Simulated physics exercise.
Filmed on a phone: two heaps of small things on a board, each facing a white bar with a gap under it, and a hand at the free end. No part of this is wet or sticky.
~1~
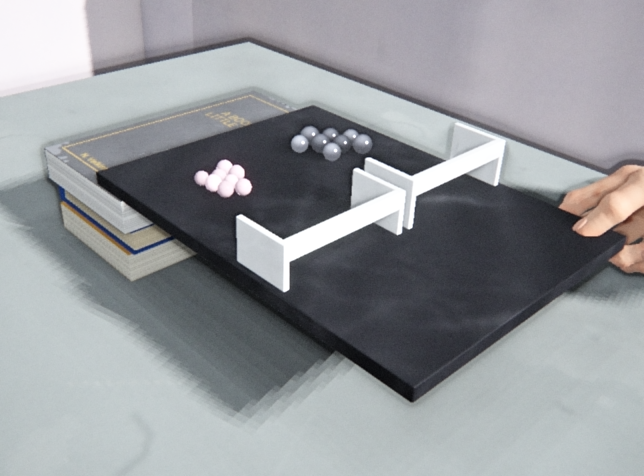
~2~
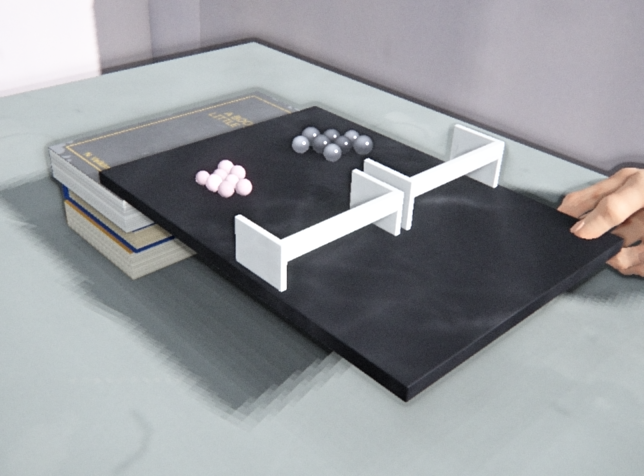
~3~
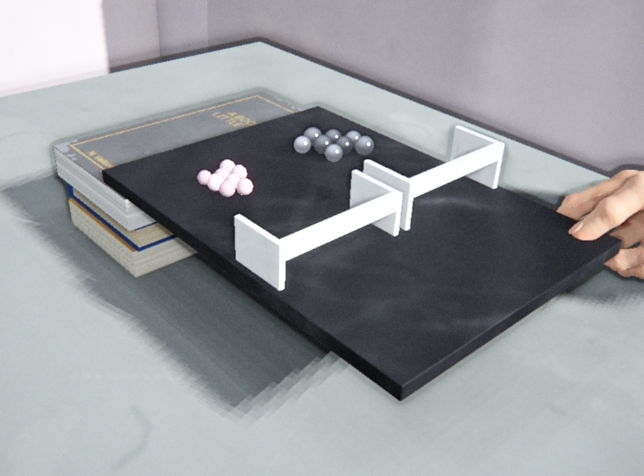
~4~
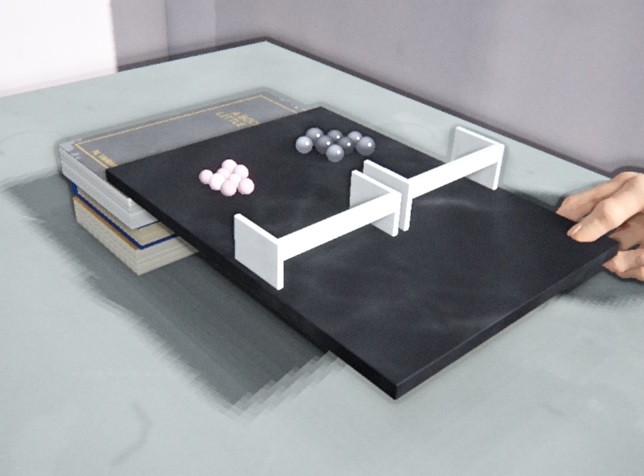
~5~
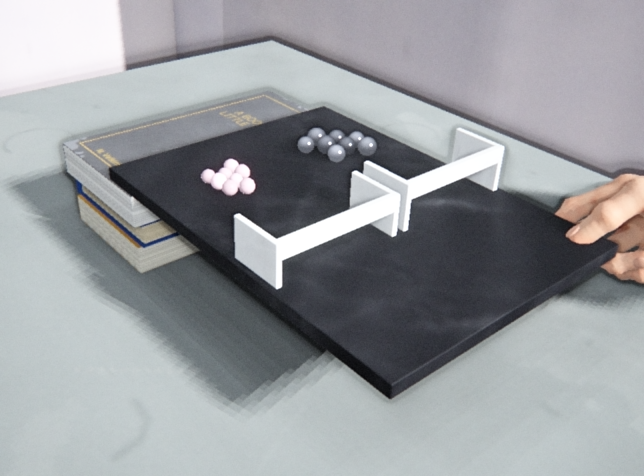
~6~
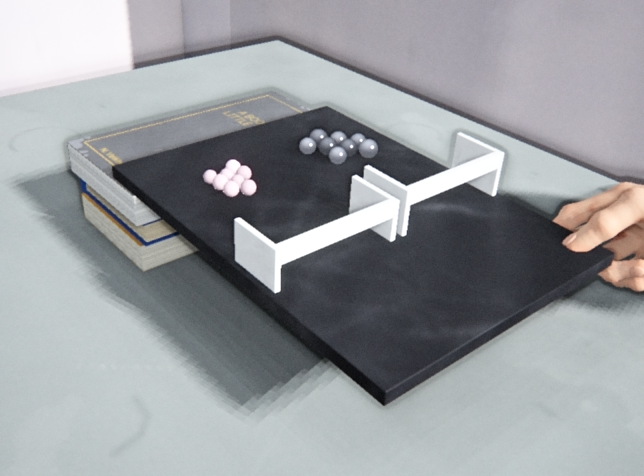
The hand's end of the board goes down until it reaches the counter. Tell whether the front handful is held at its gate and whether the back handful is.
Front handful - not held; back handful - not held.
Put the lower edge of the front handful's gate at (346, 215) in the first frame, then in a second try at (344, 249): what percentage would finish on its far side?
Respectively 100 and 0 per cent.
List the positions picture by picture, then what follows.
In the first picture, held end of the board at (411, 378), level; book pile at (199, 152), about a quarter as high as the board is long; front handful at (231, 182), a few sugar pearls; back handful at (321, 143), a few steel balls; front gate at (345, 224), its slot higher than a piece; back gate at (458, 166), its slot higher than a piece.
In the second picture, held end of the board at (405, 378), level; back handful at (322, 144).
In the third picture, held end of the board at (400, 377), level; front handful at (233, 181).
In the fourth picture, held end of the board at (395, 376), level; back handful at (325, 145).
In the fifth picture, held end of the board at (391, 376), level; front handful at (236, 180).
In the sixth picture, held end of the board at (385, 383), down by 1°; book pile at (214, 149); front handful at (237, 182), not moving; back handful at (328, 146), not moving; front gate at (338, 230); back gate at (455, 177).
Then, 0.25 s past the last view, board sloping at 6°; front handful where it was; back handful where it was.
Then, 0.57 s past the last view, board sloping at 13°; front handful on its way down; back handful on its way down.
Then, 0.92 s past the last view, board resting at 16°; front handful all past its gate; back handful all past its gate.
Finally, board resting at 16°; front handful all past its gate; back handful all past its gate.
